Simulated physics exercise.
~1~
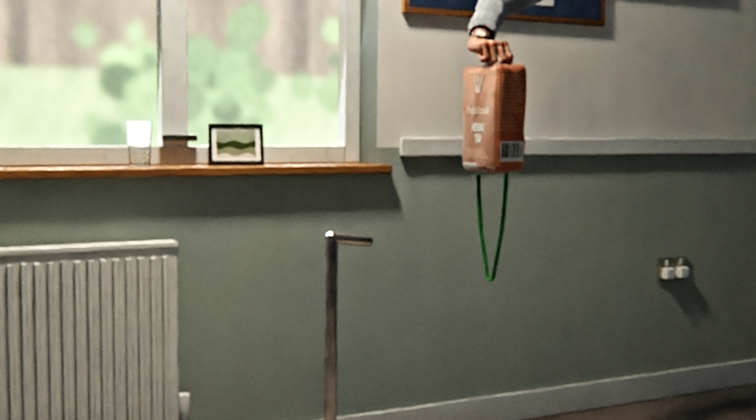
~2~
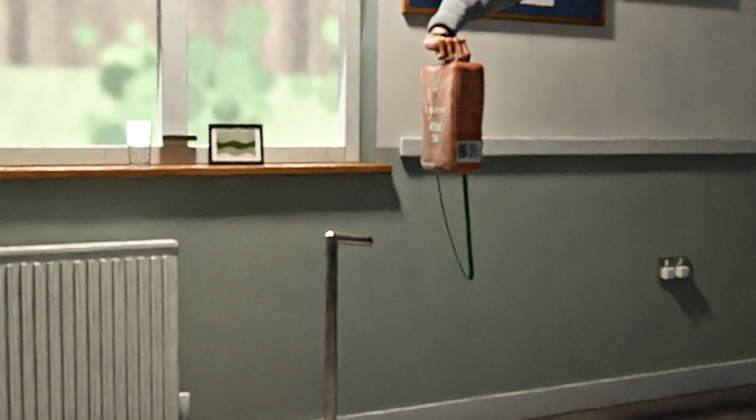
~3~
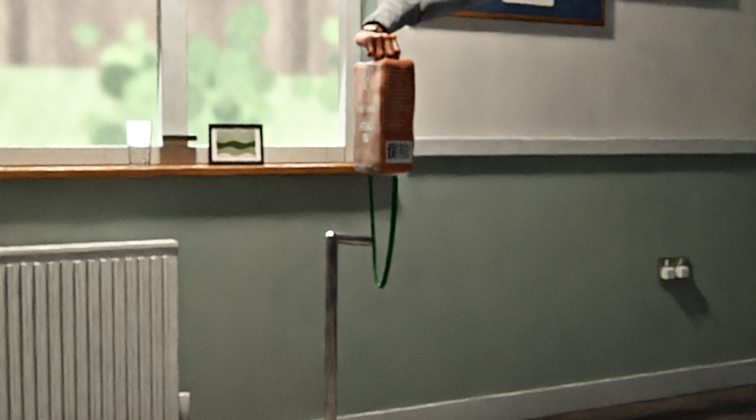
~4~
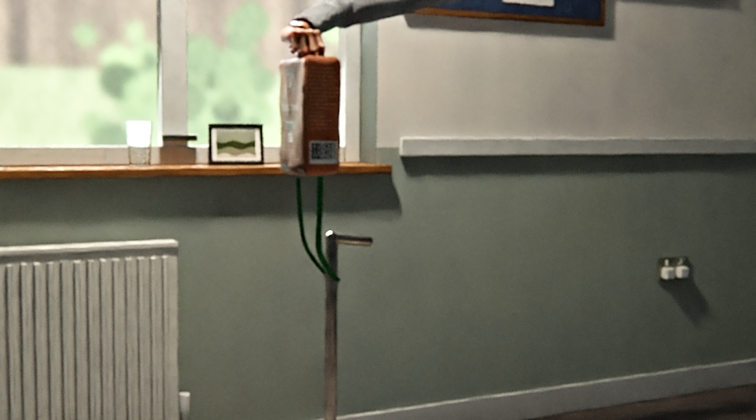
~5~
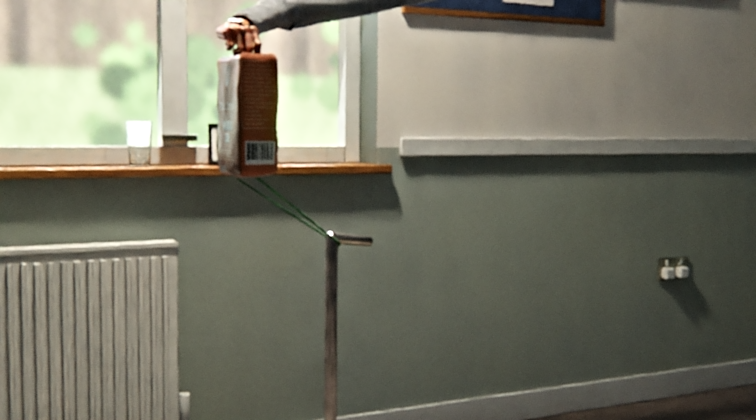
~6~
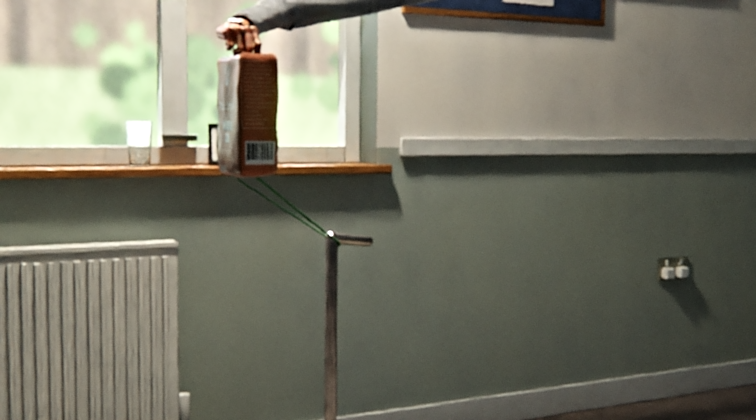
The clip shows a hand carrying an upright orange sack leftward past a hooked metal post, a green loop trailing beneath it. The loop catches on the post and pulls tight, and the hand stops with the snagged sack held just left of the post.
